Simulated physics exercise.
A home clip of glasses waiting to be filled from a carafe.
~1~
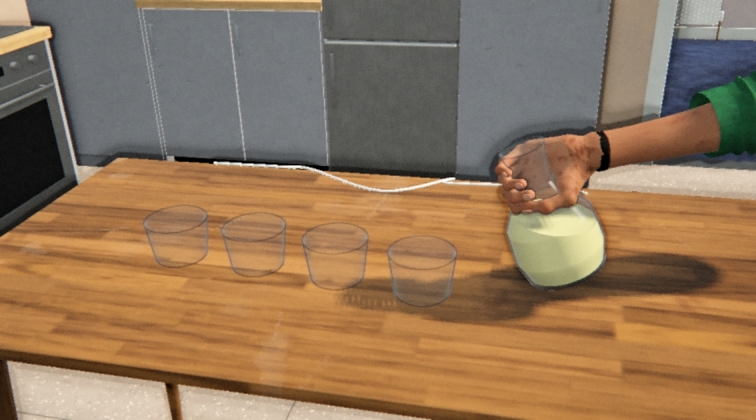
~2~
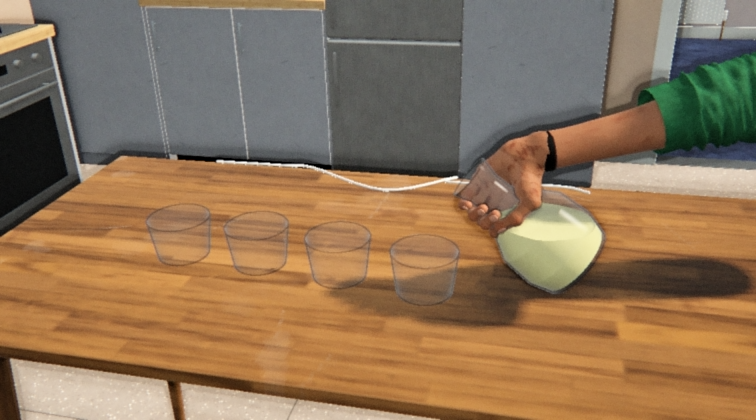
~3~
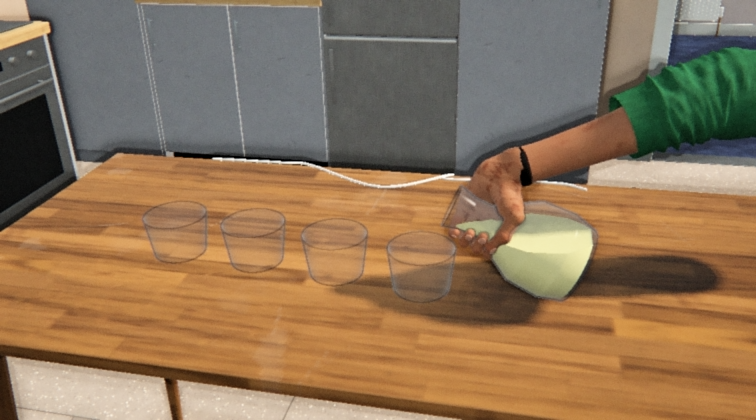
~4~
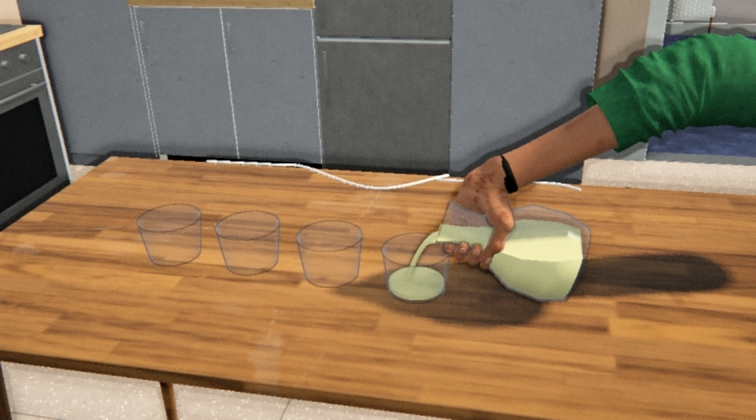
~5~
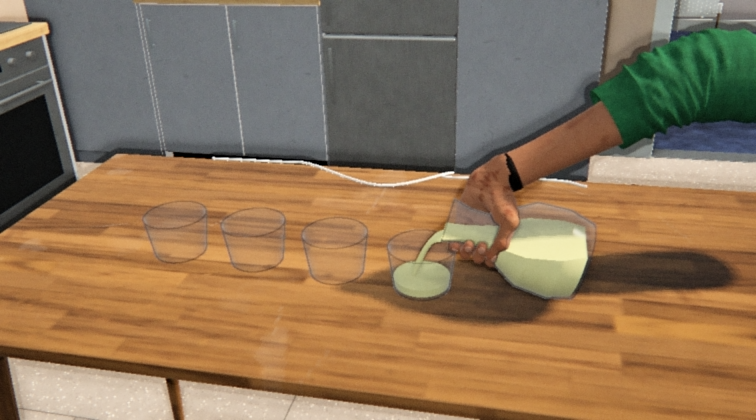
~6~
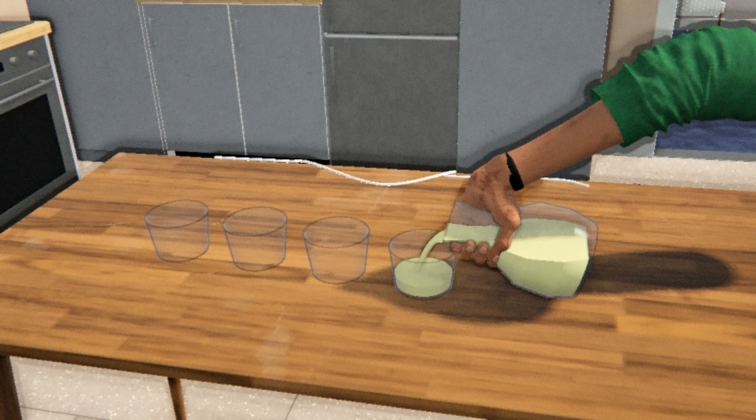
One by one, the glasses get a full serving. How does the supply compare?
It falls short.
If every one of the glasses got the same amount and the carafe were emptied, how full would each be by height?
Near 60 in a hundred.
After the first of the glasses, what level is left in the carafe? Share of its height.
I make it 25 per cent.
Next, the first is about two thirds full.
After that, the first is done and the carafe has about two thirds of its load.
Finally, the carafe is empty with two filled and the next at about half of a serving.
